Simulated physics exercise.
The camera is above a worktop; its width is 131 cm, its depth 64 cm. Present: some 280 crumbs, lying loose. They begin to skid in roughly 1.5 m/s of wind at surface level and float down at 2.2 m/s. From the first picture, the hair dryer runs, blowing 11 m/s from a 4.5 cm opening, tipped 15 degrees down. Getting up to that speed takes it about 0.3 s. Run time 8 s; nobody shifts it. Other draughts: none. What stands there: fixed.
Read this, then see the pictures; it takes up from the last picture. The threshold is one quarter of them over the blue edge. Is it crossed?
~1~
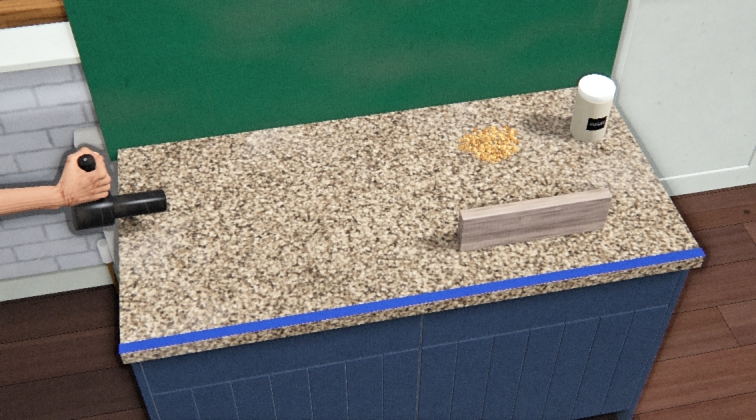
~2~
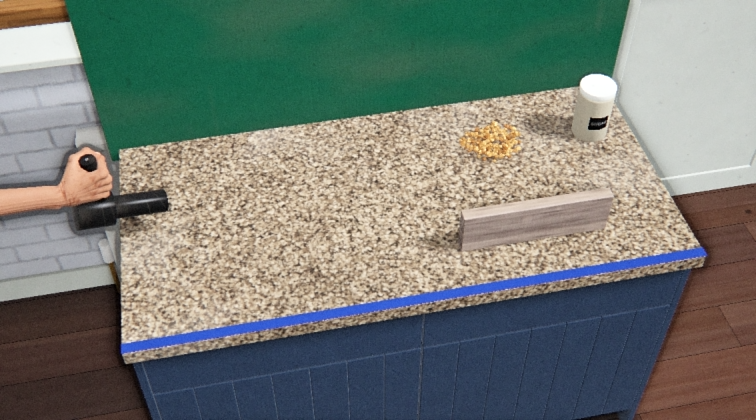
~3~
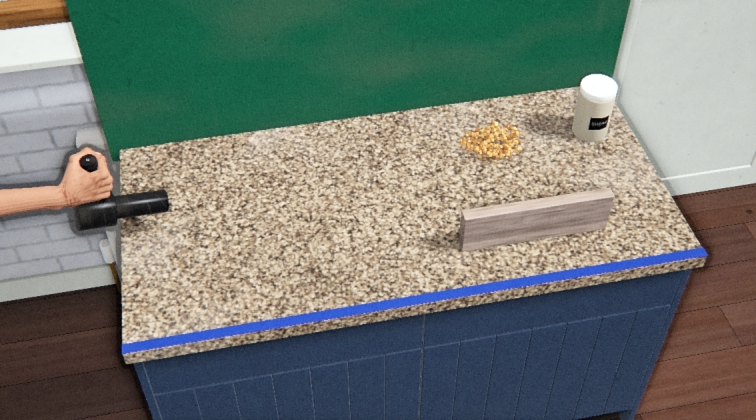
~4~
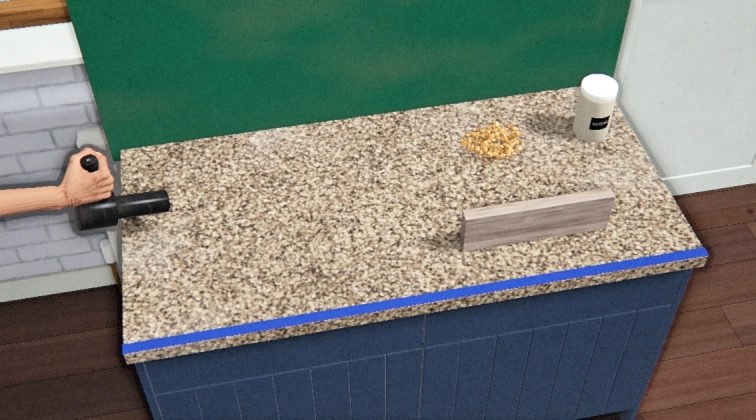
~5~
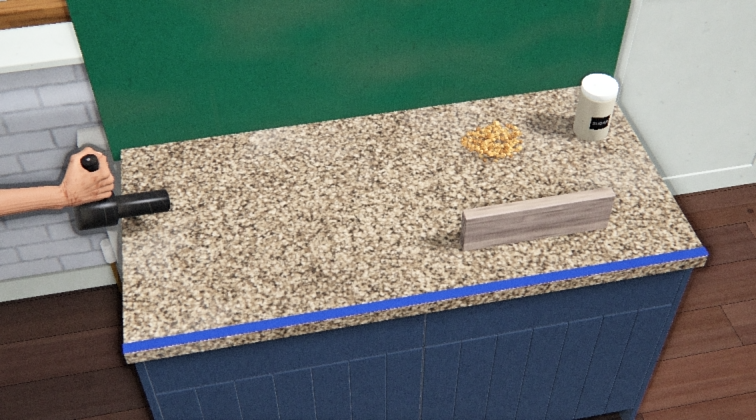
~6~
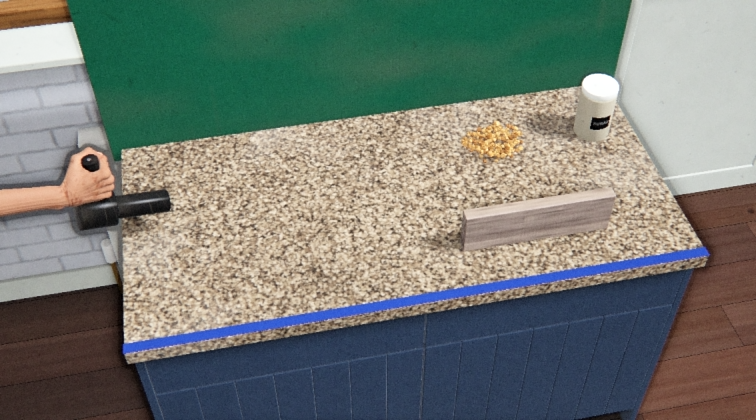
No - looks like that edge will lose at most a quarter of the load.
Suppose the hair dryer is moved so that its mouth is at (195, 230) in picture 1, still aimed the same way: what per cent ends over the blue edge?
It would be near 0 %.
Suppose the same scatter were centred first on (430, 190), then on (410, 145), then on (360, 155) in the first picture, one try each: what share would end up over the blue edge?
0, 0 and 0 in a hundred, respectively.
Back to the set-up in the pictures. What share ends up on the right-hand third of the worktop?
About 15 percent.
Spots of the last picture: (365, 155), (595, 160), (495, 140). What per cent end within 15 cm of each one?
Taking the spots one by one, around 0 %, 15 % and 0 %.
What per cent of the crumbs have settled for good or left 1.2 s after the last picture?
It comes out at some 80 %.
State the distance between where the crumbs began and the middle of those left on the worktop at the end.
Around 20 cm, I reckon.
Then, 1.2 s after the last picture the count stands so, 0 % are over the blue edge; the middle of those still in play is near (577, 131).
Then, 2.2 s after the last picture the count stands so, 0 % are over the blue edge; the middle of those still in play is near (576, 132).
Then, 4.1 s after the last picture the count stands so, 0 % are over the blue edge; the middle of those still in play is near (576, 132).
Then, 7.7 s after the last picture, at the end, 0 % are over the blue edge.
